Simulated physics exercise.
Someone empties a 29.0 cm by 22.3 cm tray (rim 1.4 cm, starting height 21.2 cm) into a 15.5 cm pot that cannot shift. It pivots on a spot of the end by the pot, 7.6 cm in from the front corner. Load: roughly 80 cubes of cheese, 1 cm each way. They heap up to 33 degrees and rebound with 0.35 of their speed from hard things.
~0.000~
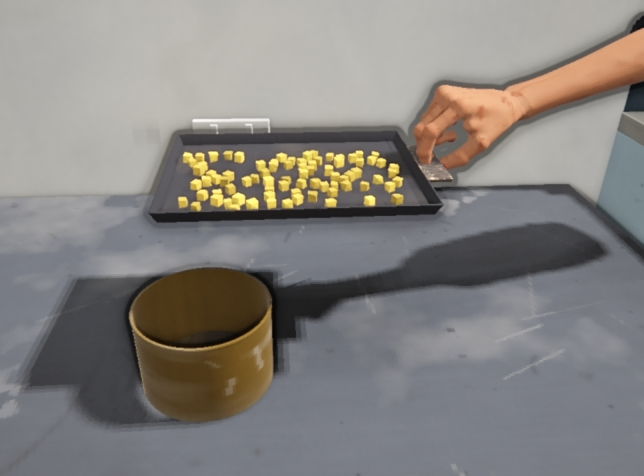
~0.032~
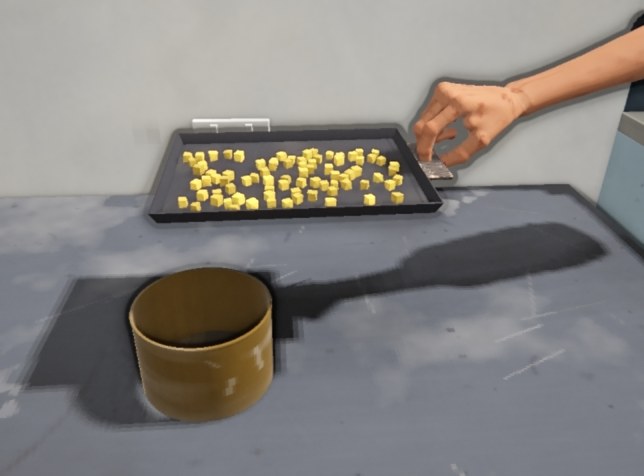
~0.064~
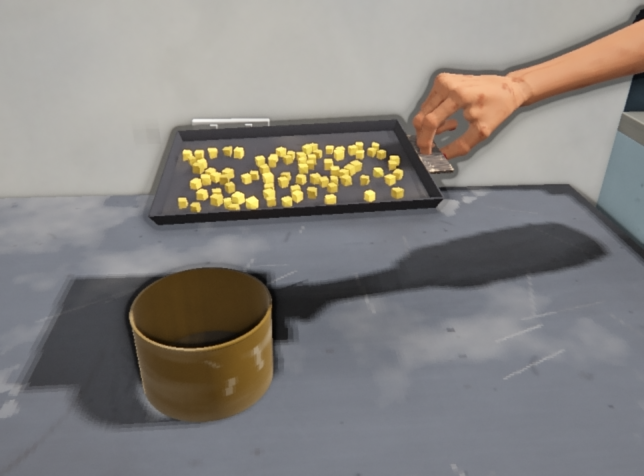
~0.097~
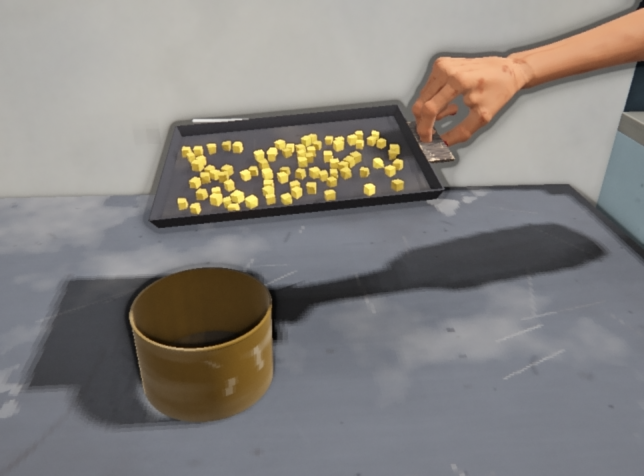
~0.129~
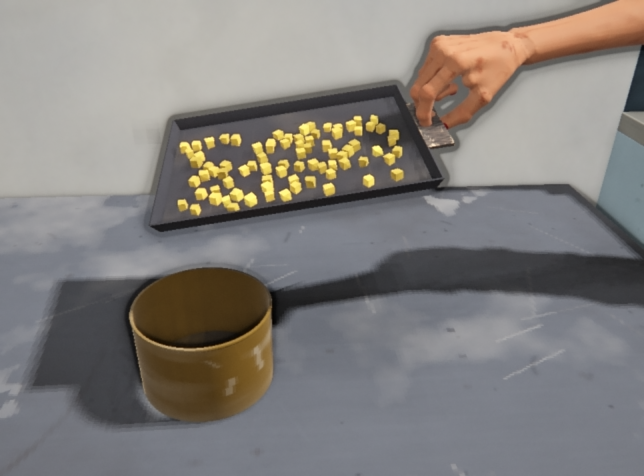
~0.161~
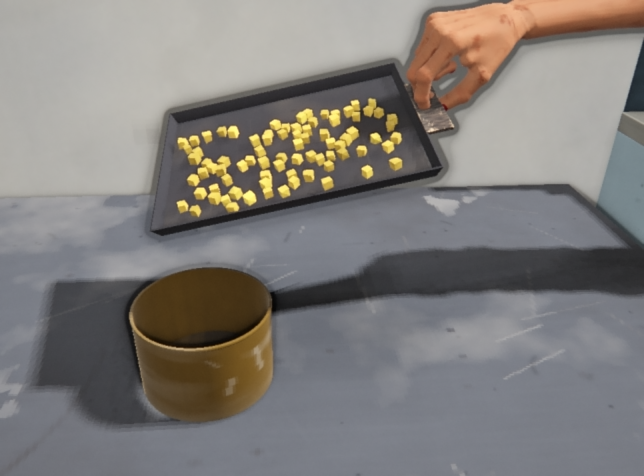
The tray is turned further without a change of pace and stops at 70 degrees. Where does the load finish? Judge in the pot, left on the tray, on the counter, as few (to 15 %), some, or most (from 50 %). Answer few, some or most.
In the pot: Most; left on the tray: Few; on the counter: Some.
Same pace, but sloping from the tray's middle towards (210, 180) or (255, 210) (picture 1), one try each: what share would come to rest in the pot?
About 5 and 70 per cent.
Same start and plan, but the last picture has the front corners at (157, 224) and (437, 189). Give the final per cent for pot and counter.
Pot 80, counter 15.
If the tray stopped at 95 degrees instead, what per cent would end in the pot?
In that case some 80 per cent.
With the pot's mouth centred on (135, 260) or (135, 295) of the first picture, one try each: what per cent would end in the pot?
About 0 and 55 per cent.
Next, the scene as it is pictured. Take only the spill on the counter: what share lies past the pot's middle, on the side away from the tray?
Roughly 90 per cent.
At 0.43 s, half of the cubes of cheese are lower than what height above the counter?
Roughly 28 cm.
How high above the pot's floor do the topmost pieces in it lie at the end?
About 2.0 cm.
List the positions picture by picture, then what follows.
The first frame shows tray tilt 0 degrees, front corners at (156, 210) and (436, 202); middle of the pieces at (286, 181); pot at (202, 304).
The second frame shows tray tilt 1 degrees, front corners at (156, 210) and (436, 200); middle of the pieces at (286, 180).
The third frame shows tray tilt 3 degrees, front corners at (156, 213) and (436, 195), lowest corner left front; middle of the pieces at (285, 177).
The fourth frame shows tray tilt 7 degrees, front corners at (156, 216) and (437, 187), lowest corner left front; middle of the pieces at (285, 172).
The fifth frame shows tray tilt 12 degrees, front corners at (156, 221) and (436, 176), lowest corner left front; middle of the pieces at (283, 165).
The sixth frame shows tray tilt 18 degrees, front corners at (157, 225) and (435, 164), lowest corner left front; middle of the pieces at (281, 158); pot at (202, 304). Its pace works out near 175 degrees a second.
After 0.32 s, tilt 46 degrees; the tray holds 100 %, the pot 0 %.
After 0.43 s, tilt 65 degrees; the tray holds 100 %, the pot 0 %.
Then, at 0.67 s, tilt 70 degrees; the tray holds 10 %, the pot 60 %.
In the end, at 2.0 s, pot 75 %, tray 0 %, counter 25 %.
